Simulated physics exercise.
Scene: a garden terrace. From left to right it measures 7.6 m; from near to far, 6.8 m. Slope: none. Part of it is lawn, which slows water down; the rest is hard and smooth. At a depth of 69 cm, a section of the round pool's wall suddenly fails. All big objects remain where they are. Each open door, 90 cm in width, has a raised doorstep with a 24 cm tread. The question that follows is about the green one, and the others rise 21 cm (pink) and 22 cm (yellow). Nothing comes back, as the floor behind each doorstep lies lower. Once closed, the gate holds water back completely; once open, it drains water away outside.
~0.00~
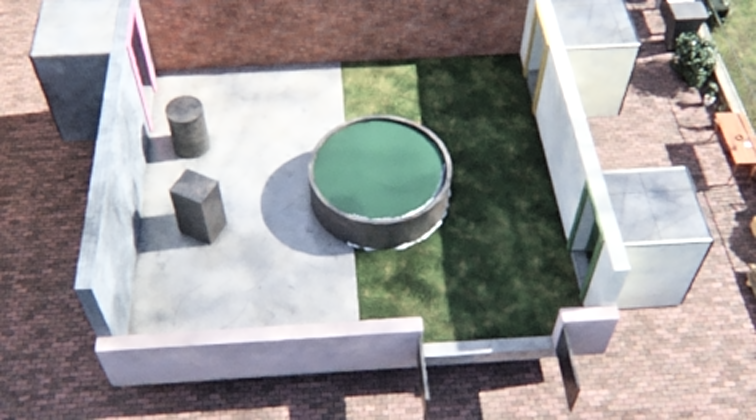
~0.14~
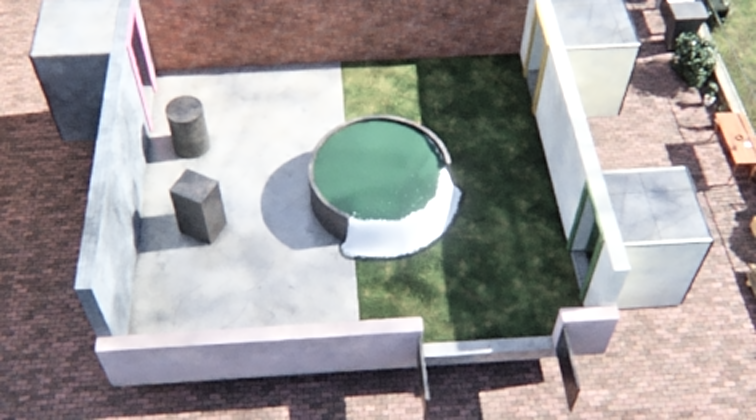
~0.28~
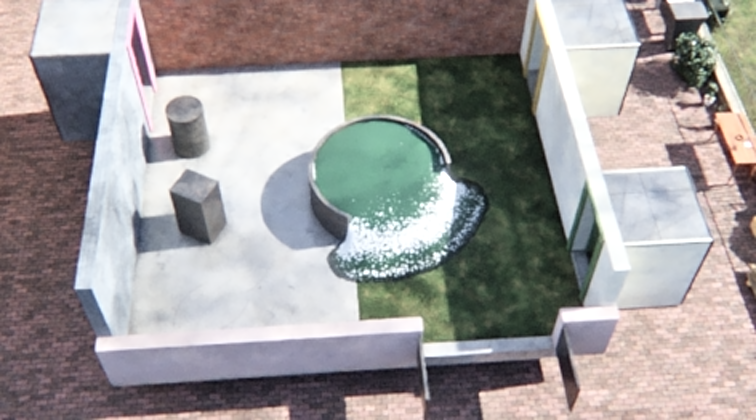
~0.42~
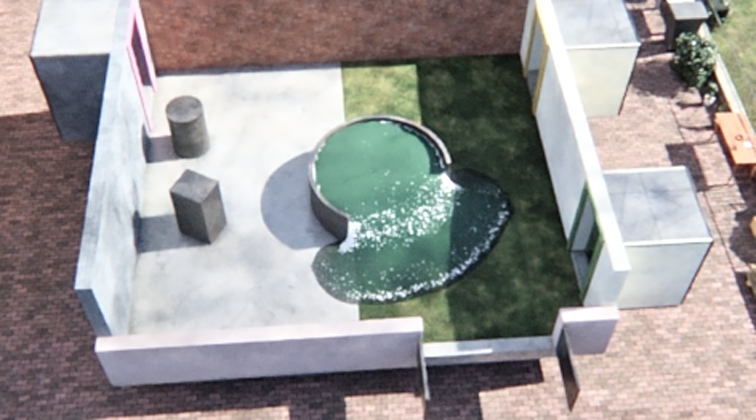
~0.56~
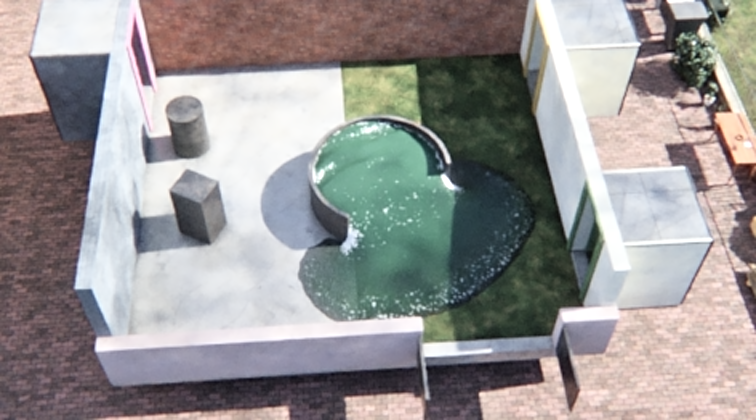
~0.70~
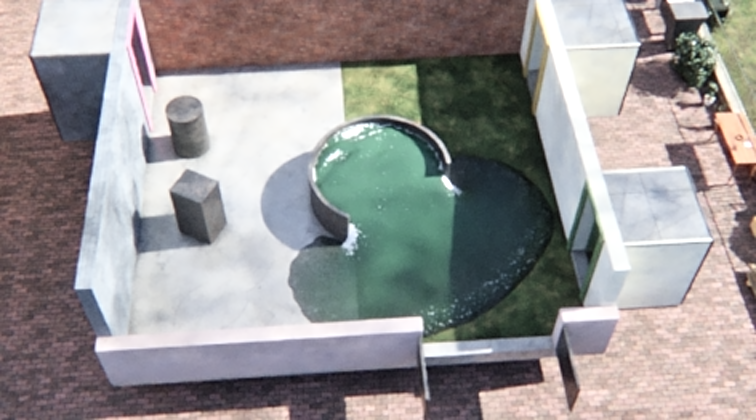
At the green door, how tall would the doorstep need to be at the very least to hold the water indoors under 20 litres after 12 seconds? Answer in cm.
The doorstep would need roughly 18 cm.
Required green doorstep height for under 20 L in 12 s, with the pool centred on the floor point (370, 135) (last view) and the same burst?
Near 14.0 cm.
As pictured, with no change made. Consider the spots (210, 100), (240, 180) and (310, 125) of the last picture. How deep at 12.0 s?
Ordered as asked: 2, 3, 2 cm.
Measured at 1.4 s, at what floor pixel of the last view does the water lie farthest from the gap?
Close to pixel (250, 354).
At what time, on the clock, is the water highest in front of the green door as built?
2.8 s.
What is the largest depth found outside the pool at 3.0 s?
It gets to close to 24 centimetres there.
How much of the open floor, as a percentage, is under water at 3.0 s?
About 45 per cent.
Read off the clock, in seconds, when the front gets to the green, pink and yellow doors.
It reaches green at 1.1 s, pink at 6.0 s, and yellow at 3.6 s.
After 1.4 s water covers 30 % of the floor, deepest (28 cm) near (394, 345); 18 cm at the green door, 2 litres in over its 9 cm doorstep.
After 3.0 s water covers 45 % of the floor, deepest (24 cm) near (501, 329); 22 cm at the green door, 76 litres in over its 9 cm doorstep.
After 12.0 s water covers 95 % of the floor, deepest (5 cm) near (126, 362); 4 cm at the green door, 128 litres in over its 9 cm doorstep.
At the green door as built, the water arrived by 1.1 s and peaked near 22 cm at 2.8 s.
Run again over the same 12 s with other heights there, 35 litres in over 16 cm, 6 litres over 21.5 cm. The limit of 20 litres is kept from about 18 cm up.
